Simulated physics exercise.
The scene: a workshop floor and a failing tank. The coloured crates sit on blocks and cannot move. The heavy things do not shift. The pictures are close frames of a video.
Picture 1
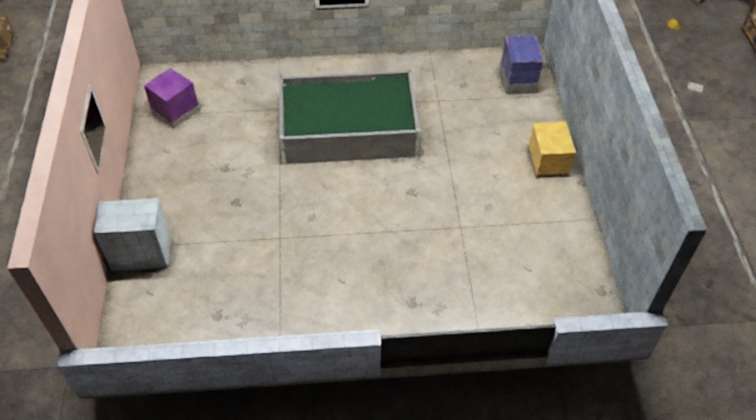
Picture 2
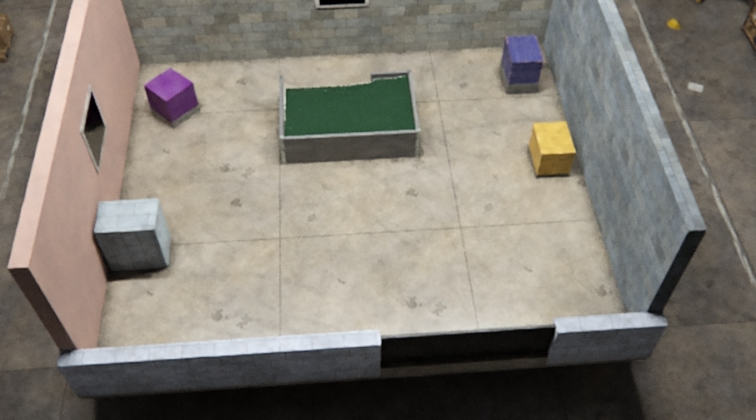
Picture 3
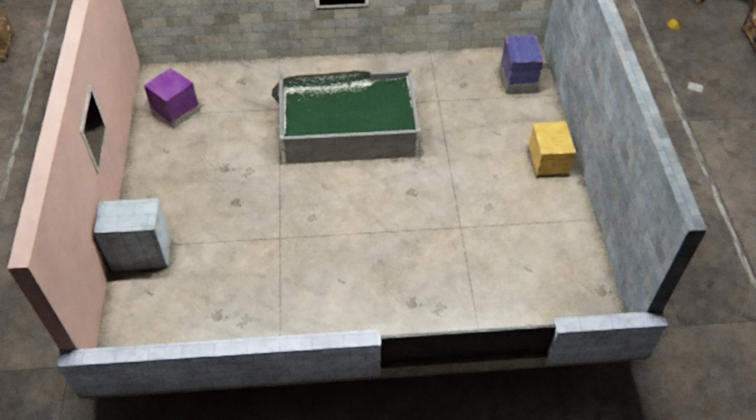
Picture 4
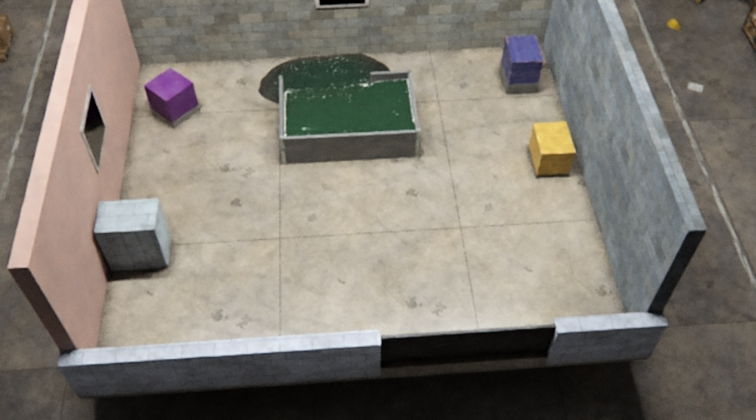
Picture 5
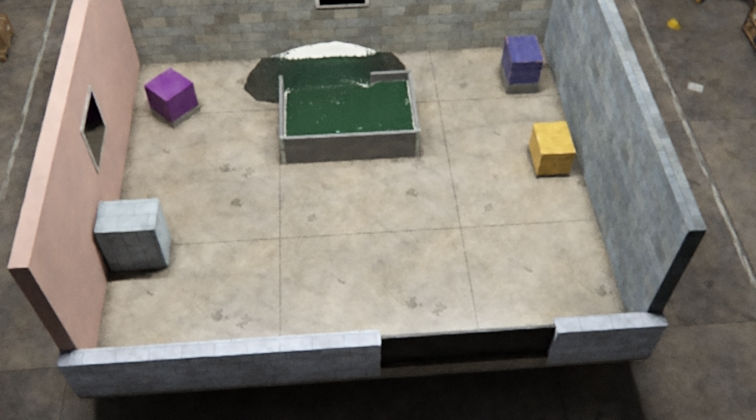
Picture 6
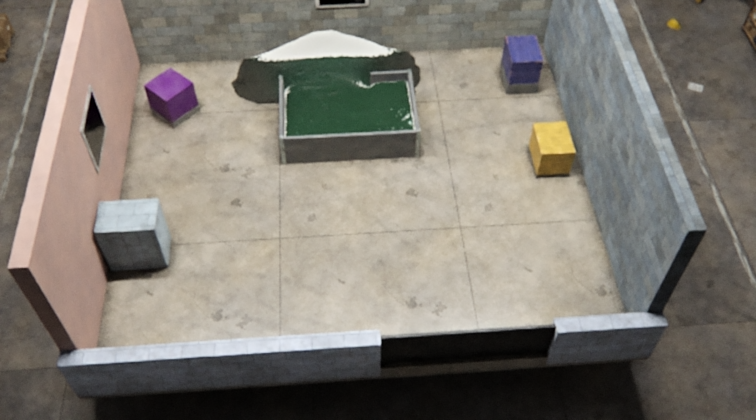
Green water pours from the tank's far side and spreads across the floor behind it.
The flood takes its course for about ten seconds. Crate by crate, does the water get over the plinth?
One by one: The blue crate stays dry; the purple crate gets wet; the yellow crate gets wet.
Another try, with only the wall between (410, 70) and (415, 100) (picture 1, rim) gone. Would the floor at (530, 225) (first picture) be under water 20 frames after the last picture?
Verdict: Flooded.
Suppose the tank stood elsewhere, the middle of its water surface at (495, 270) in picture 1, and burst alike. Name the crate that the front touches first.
It is the yellow one.
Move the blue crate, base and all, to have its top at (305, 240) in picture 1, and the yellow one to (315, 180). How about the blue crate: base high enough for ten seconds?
Then: The blue crate is safe.
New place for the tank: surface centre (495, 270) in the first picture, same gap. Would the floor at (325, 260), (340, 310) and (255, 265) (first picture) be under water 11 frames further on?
In turn: Free of water, clear, not flooded.
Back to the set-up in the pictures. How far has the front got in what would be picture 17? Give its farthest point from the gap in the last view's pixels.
Close to (538, 46).
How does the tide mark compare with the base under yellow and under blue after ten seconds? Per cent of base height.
About 270 and 70 per cent.
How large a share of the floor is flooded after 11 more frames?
Some 20 per cent.
A moment on, water covers 10 % of the floor; the blue crate not reached, the purple crate not reached, the yellow crate not reached.
Next, water covers 20 % of the floor; the blue crate water round its plinth, the purple crate water round its plinth, the yellow crate not reached.
Then, water covers 35 % of the floor; the blue crate water round its plinth, the purple crate water round its plinth, the yellow crate water round its plinth.
Later, water covers 65 % of the floor; the blue crate water round its plinth, the purple crate water round its plinth, the yellow crate water round its plinth.
In the end, water covers 95 % of the floor; the blue crate stayed above the water, the purple crate was topped, the yellow crate was topped.
